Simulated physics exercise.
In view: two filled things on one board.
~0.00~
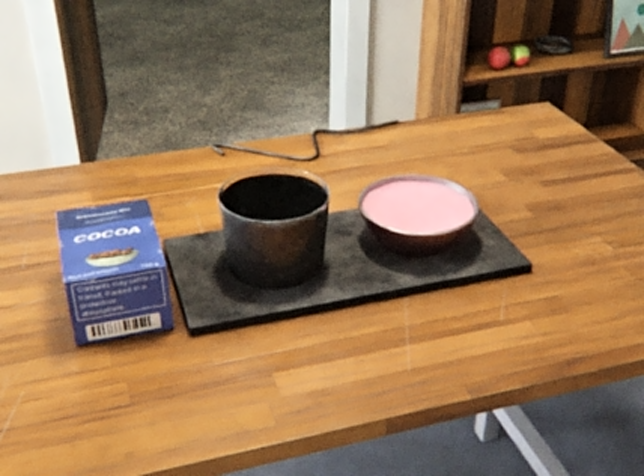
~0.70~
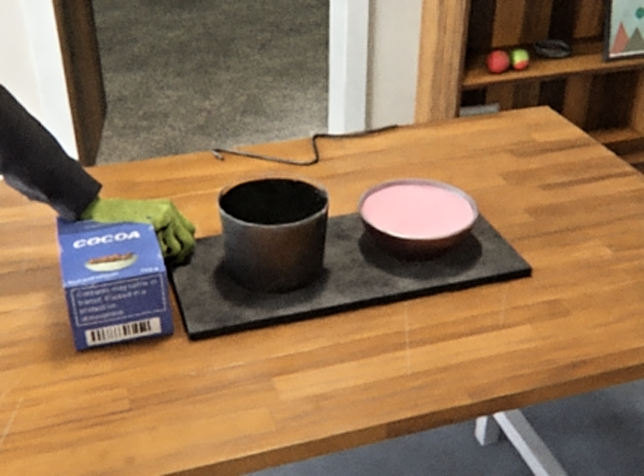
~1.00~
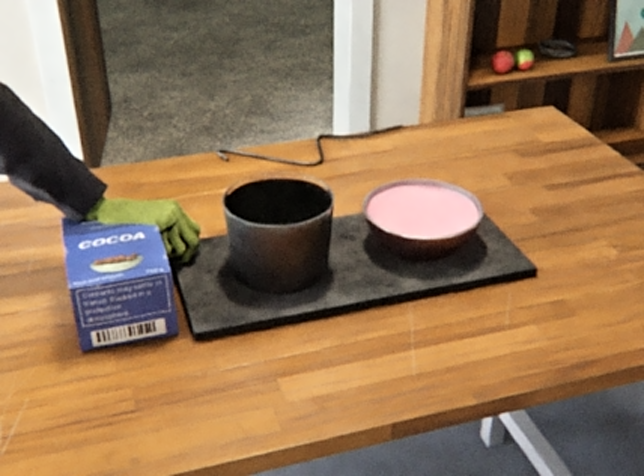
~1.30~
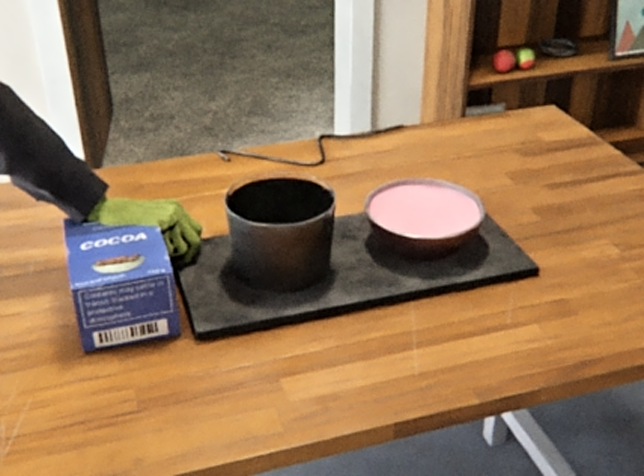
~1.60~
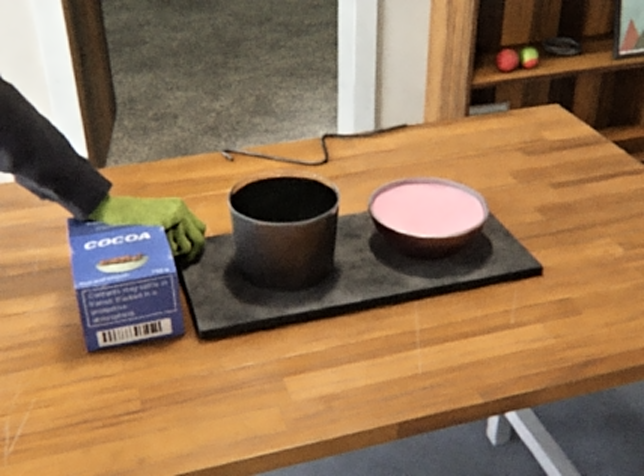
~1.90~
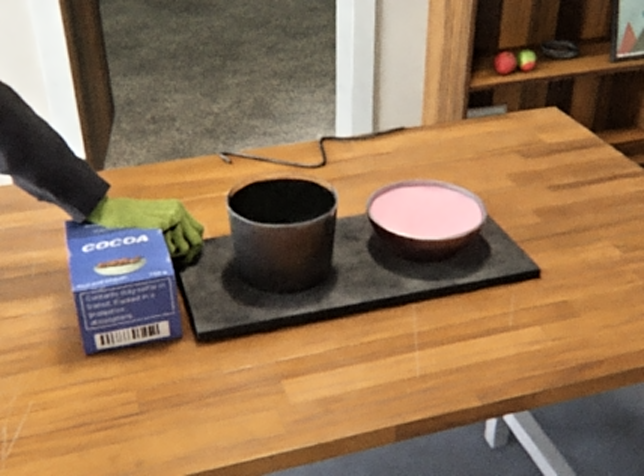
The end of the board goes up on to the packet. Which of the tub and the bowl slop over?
On the left the tub spills, on the right the bowl spills.
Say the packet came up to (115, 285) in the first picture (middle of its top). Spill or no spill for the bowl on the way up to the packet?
In that case: Stays dry.
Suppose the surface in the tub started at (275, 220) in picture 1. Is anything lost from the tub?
Then: Loses none.
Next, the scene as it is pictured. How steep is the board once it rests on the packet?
Roughly 13°.
Around 2.6 s, the board slopes by about 7°; tub, none is lost; bowl, none is lost.
Around 3.4 s, the board slopes by about 14°; tub, it has lost some; bowl, it has lost some.
Around 4.6 s, the board slopes by about 13°, resting on the packet; tub, it has lost some; bowl, it has lost some.
